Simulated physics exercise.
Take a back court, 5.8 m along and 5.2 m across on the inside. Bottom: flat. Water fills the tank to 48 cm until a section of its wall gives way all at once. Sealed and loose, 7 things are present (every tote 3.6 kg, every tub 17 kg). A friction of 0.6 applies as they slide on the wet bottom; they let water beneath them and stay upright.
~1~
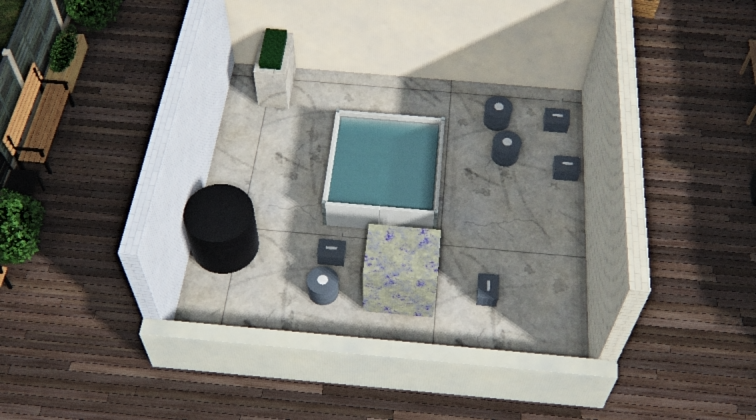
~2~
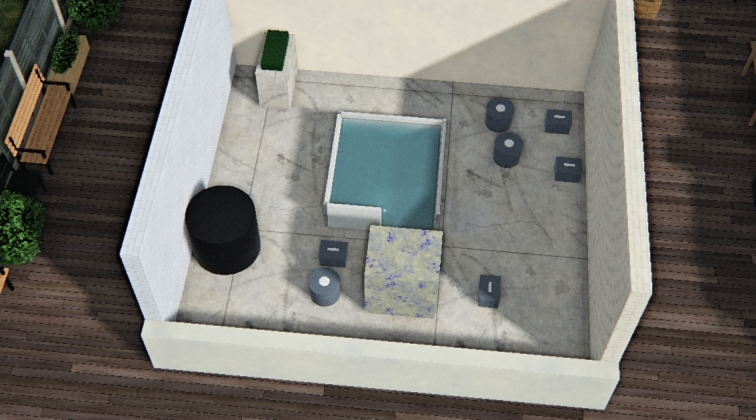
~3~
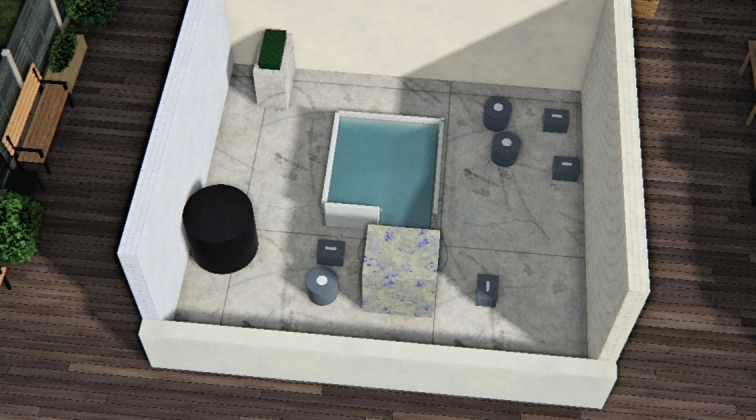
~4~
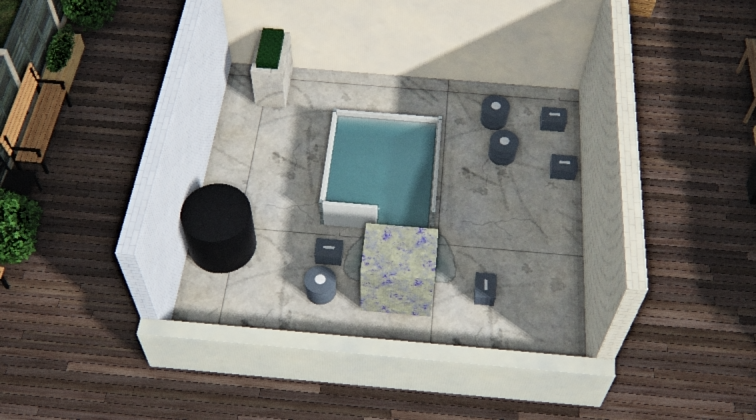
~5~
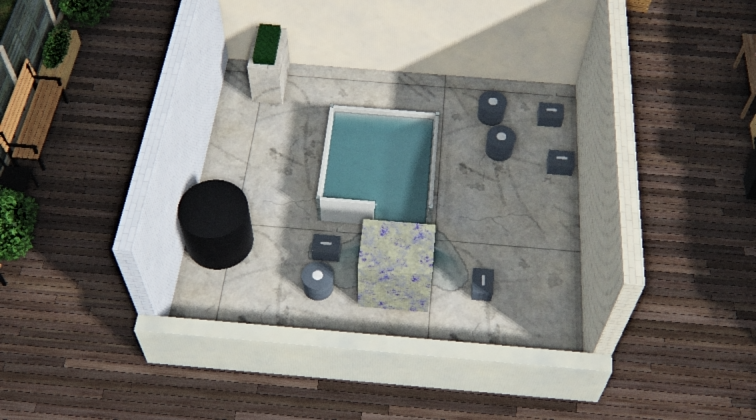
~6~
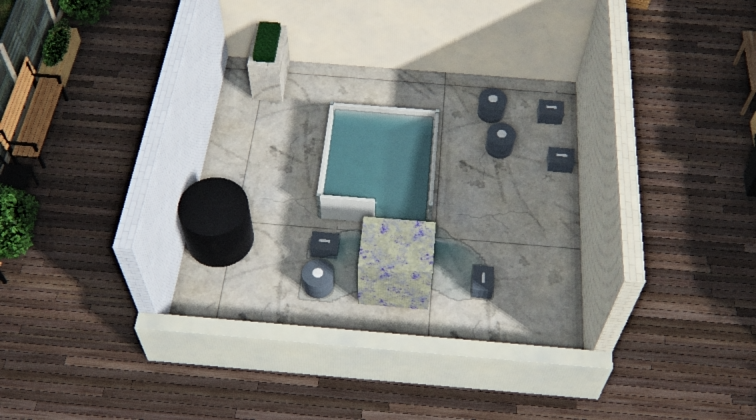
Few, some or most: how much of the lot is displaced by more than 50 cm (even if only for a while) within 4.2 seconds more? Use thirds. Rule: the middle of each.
Share: Between one and two thirds.
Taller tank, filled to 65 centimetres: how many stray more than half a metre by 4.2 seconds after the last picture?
With that change, 4 of them.
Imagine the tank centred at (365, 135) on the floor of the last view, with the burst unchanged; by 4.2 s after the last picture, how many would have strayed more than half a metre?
That gives 4 of them.
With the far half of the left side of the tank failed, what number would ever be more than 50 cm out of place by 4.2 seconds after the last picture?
Count: 1.
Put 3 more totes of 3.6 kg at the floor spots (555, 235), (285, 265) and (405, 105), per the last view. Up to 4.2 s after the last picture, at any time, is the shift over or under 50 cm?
In the order asked: Farther than that, farther than that, not as far.
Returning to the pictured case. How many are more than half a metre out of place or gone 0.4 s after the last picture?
It comes to 1.
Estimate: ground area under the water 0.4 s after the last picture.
Roughly 6.5 m2.
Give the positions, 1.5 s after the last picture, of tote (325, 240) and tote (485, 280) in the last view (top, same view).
I'd say close to (264, 238) and close to (573, 347).
Then, 0.4 s after the last picture 1 of 7 are over 50 cm from their spots; 0 afloat.
Then, 1.5 s after the last picture 2 of 7 are over 50 cm from their spots; 2 afloat.
Then, 2.8 s after the last picture 3 of 7 are over 50 cm from their spots; 3 afloat.
Then, 4.2 s after the last picture 4 of 7 are over 50 cm from their spots, and 4 have been at some point; 3 afloat.
